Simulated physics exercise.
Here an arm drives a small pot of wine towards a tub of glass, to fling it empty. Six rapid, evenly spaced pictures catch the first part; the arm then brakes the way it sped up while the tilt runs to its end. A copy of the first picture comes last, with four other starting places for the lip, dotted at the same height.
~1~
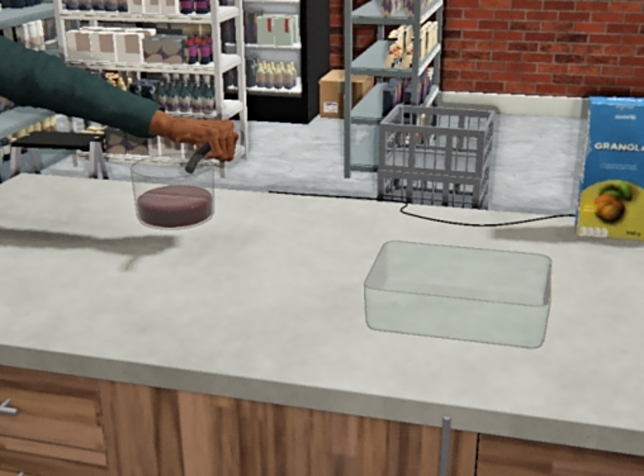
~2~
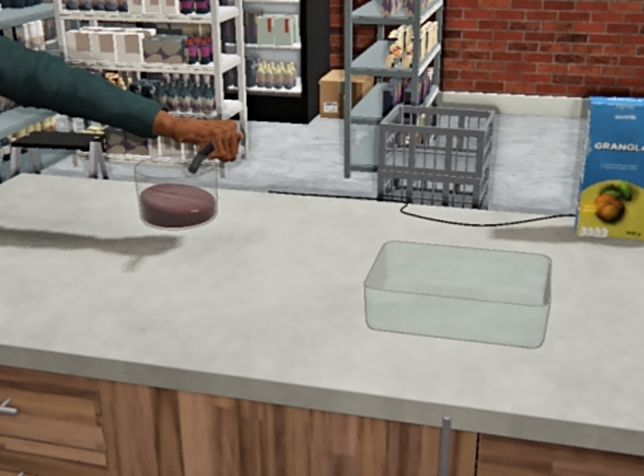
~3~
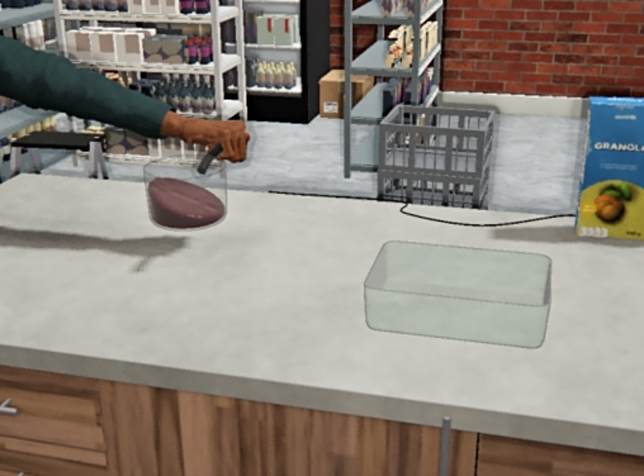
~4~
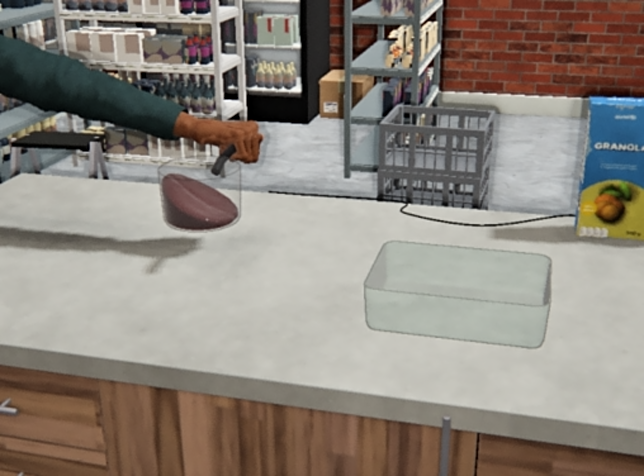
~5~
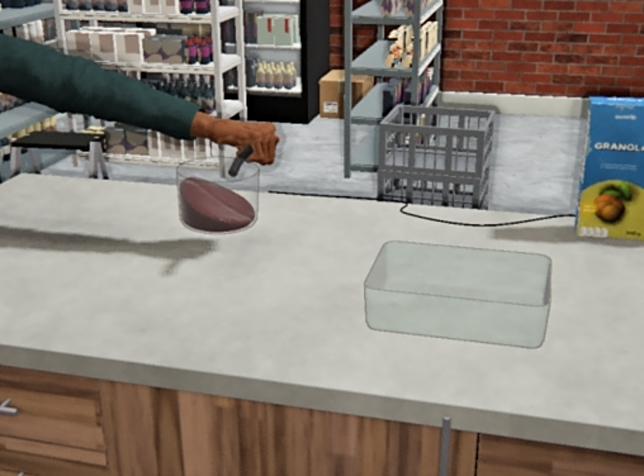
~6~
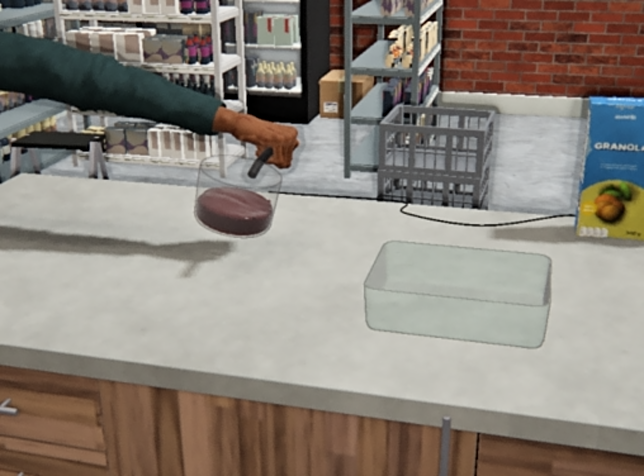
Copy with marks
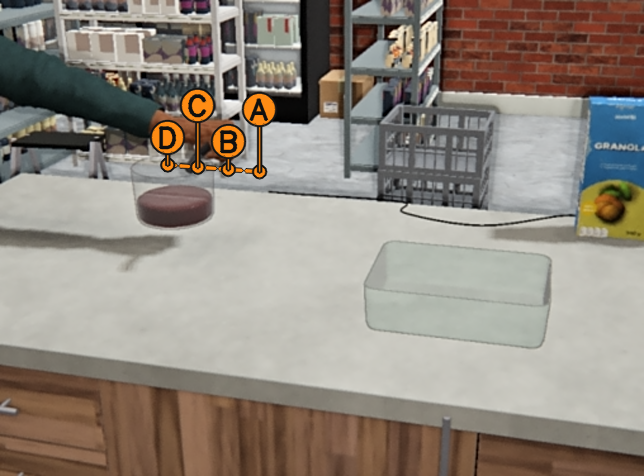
An arm in a dark green sleeve holds a small clear pot of dark red wine by its handle above a pale counter with wooden fronts, seen from slightly above in a shop. A clear glass tub sits right of centre, a blue and yellow granola box at far right, shelves, a grey crate and brick wall behind. The arm carries the pot rightward, the wine sloshing and slanting inside, then tilts it slightly.
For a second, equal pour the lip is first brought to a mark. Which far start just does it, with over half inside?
That is dot A.
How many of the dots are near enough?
One of the four.
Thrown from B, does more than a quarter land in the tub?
Yes.
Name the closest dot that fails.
B.
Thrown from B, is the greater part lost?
Yes, it does.
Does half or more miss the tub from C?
Yes.
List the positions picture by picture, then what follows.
Upright, lip at (209, 168); tub from (366, 326) to (544, 347); nothing has left yet, in the first frame.
Upright, lip at (212, 168); nothing has left yet, in the second frame.
Upright, lip at (222, 169); nothing has left yet, in the third frame.
Upright, lip at (236, 170); nothing has left yet, in the fourth frame.
Tipped about 2°, lip at (255, 173); nothing has left yet, in the fifth frame.
Tipped about 13°, lip at (279, 182); nothing has left yet, in the sixth frame.
On the marked copy, A at (259, 171); B at (228, 169); C at (197, 167); D at (167, 165).
For dot A, about 66 % lands in the tub, 28 % falls short and 7 % goes beside or beyond.
For dot B, about 33 % lands in the tub, 63 % falls short and 4 % goes beside or beyond.
For dot C, about 6 % lands in the tub, 93 % falls short.
For dot D, about 0 % lands in the tub, 99 % falls short.
